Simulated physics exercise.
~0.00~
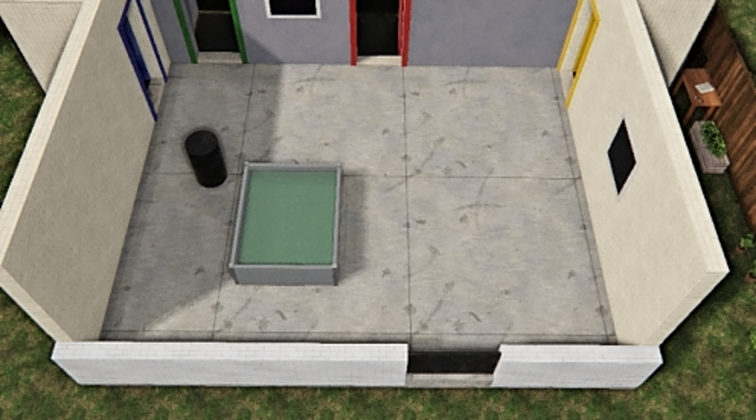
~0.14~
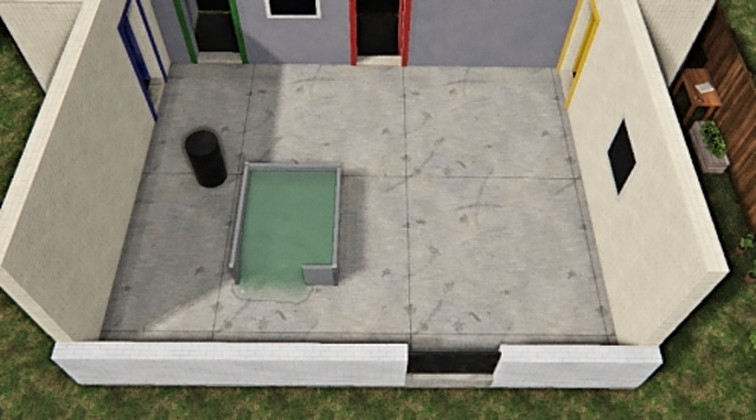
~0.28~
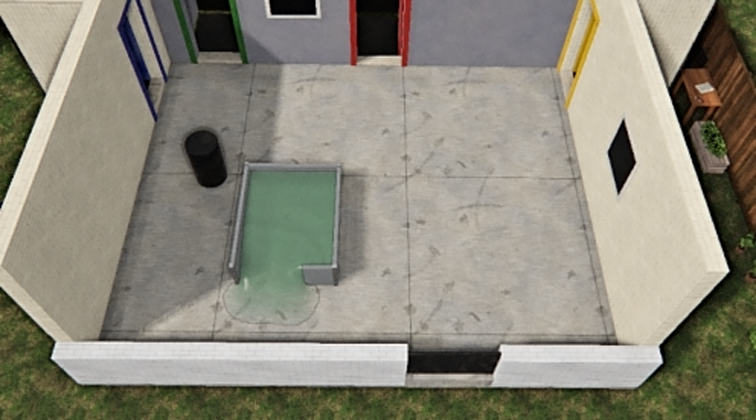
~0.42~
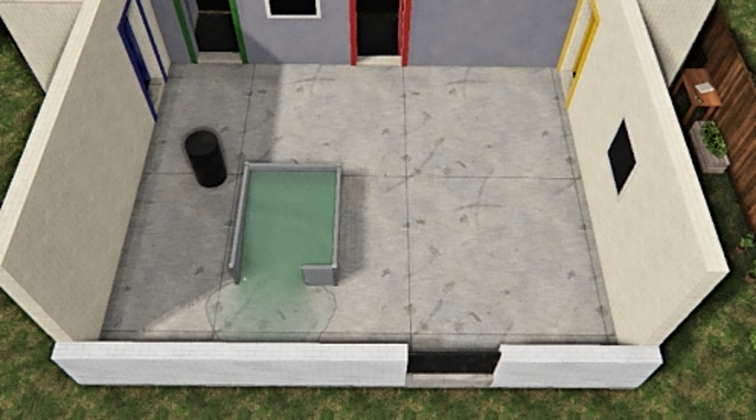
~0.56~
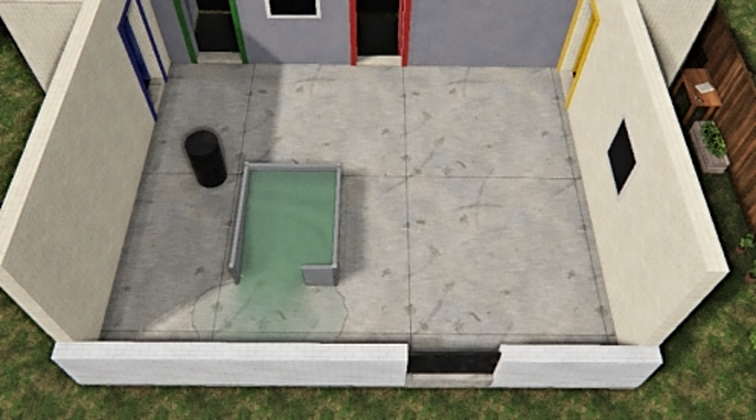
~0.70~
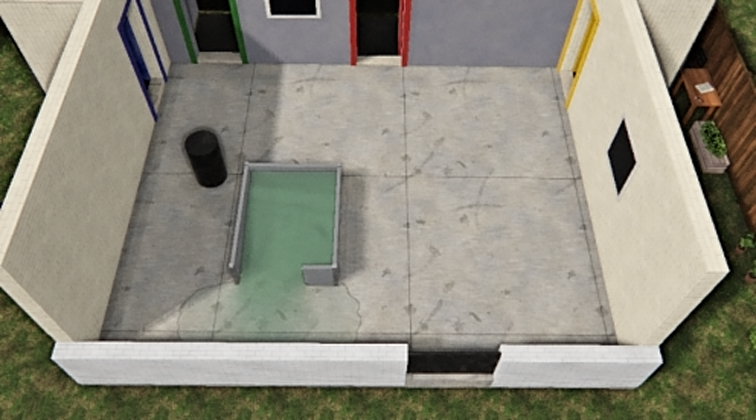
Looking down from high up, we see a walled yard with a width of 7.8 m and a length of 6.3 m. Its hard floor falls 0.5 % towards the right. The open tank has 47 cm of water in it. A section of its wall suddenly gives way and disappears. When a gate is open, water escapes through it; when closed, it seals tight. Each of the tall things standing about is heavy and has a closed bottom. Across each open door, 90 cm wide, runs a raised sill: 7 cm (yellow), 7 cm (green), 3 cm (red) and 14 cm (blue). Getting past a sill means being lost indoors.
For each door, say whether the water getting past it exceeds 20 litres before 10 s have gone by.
In the end yellow door: Less than stated; green door: Less than stated; red door: Less than stated; blue door: Less than stated.
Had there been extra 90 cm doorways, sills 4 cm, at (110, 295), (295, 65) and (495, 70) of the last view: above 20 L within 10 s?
Note, doorways in listed order: Goes beyond, stays short, stays short.
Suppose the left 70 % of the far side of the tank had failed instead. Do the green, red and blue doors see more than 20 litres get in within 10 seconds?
Door green goes beyond, door red goes beyond, door blue stays within.
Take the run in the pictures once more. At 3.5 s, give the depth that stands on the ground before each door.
In centimetres - yellow: 0, green: 0, red: 0, blue: 0.
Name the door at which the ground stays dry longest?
That's the red door.
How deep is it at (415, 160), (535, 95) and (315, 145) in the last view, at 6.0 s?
Depth readings in turn - 0, 0, 0 cm.
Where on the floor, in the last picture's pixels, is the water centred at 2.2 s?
Roughly (272, 287) in the last picture.
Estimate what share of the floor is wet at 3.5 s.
Covered: Roughly 35 %.
After 1.4 s water covers 10 % of the floor and is deepest (31 cm) near (253, 362); yellow door not reached, green door not reached, red door not reached, blue door not reached.
After 2.2 s water covers 15 % of the floor and is deepest (29 cm) near (106, 360); yellow door not reached, green door not reached, red door not reached, blue door not reached.
After 3.5 s water covers 35 % of the floor and is deepest (20 cm) near (106, 360); yellow door not reached, green door not reached, red door not reached, blue door not reached.
After 6.0 s water covers 50 % of the floor and is deepest (10 cm) near (94, 360); yellow door not reached, green door 8 cm at the sill, 0 L in, red door not reached, blue door 4 cm at the sill, 0 L in.
After 10.0 s water covers 75 % of the floor and is deepest (6 cm) near (204, 361); yellow door 4 cm at the sill, 0 L in, green door 6 cm at the sill, 1 L in, red door 2 cm at the sill, 0 L in, blue door 3 cm at the sill, 0 L in.
